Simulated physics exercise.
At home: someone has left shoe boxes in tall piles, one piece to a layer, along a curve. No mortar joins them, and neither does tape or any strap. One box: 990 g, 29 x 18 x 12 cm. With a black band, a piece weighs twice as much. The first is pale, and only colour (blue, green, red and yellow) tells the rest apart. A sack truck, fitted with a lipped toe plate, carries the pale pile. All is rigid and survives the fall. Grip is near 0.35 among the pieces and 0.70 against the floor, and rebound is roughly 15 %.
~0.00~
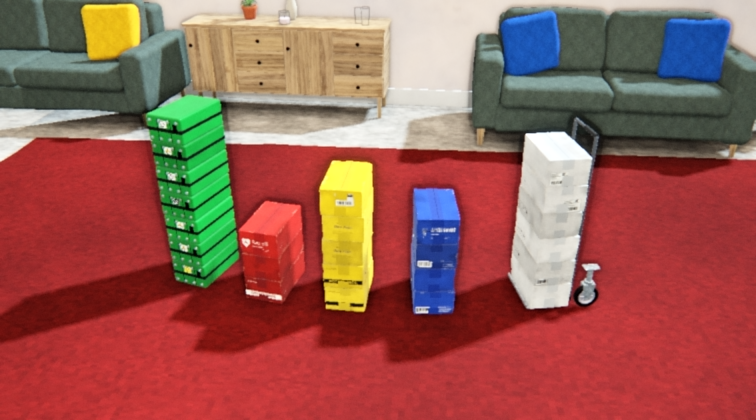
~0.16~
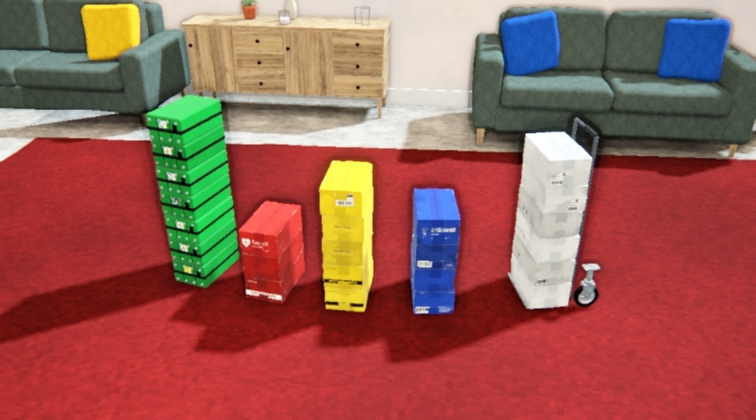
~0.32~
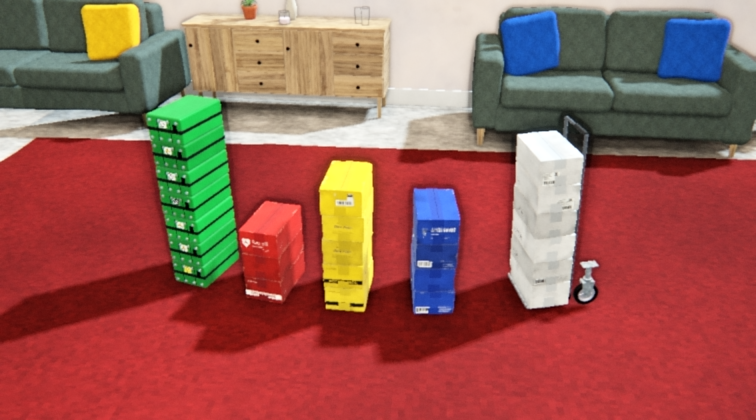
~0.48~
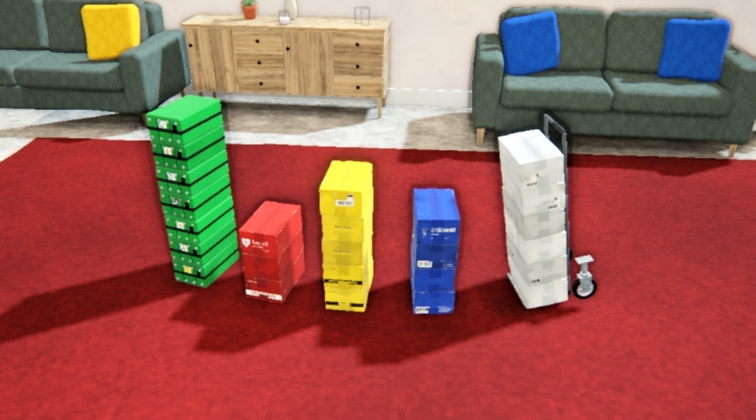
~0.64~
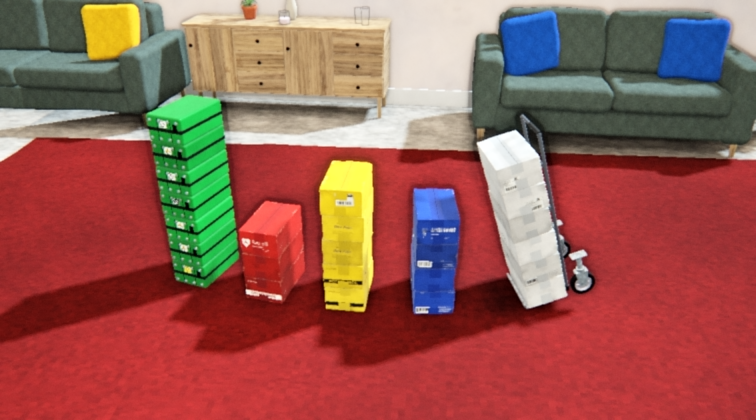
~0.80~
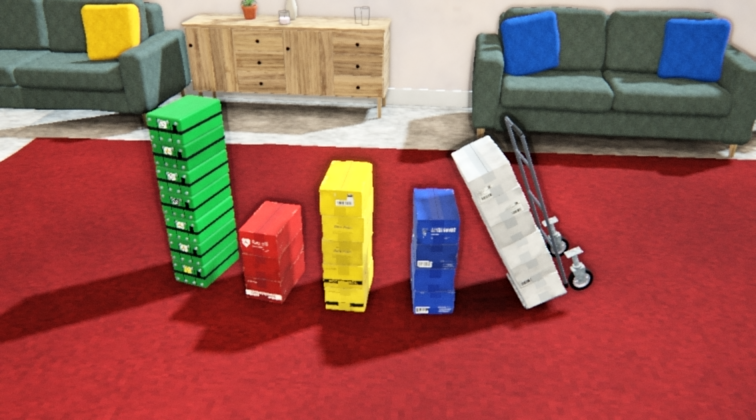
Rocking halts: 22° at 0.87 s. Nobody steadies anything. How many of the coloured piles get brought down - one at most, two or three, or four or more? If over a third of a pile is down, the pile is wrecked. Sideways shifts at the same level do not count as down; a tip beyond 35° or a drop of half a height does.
Two or three.
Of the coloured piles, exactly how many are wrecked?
Tally: 2.
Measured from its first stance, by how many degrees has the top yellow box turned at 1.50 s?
Angle at that time, about 0 degrees.
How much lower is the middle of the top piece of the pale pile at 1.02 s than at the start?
Some 10 centimetres.
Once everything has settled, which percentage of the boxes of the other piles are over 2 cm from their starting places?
That comes to 65 in a hundred.
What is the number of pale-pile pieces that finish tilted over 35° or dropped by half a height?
Count: 5 pale pieces.
After 1.02 s, 6 of the pale pile down; none of the 19 other boxes down, 2 disturbed; top blue box 45 mm from its place.
After 1.50 s, 6 of the pale pile down; none of the 19 other boxes down, 7 disturbed; top blue box 20° from how it stood; top yellow box 7 cm from its place.
After 2.10 s, 5 of the pale pile down; 5 of the 19 other boxes down; top blue box 41° from how it stood, 12 cm lower; top yellow box 30° from how it stood, 9 cm lower.
In the end (2.6 s), 5 of the pale pile down; 9 of the 19 other boxes down; top blue box 38° from how it stood, 16 cm lower; top yellow box 16° from how it stood, 13 cm lower. Wrecked, blue and yellow. From the last view, middles, top blue box near (334, 250), top yellow box near (226, 206).
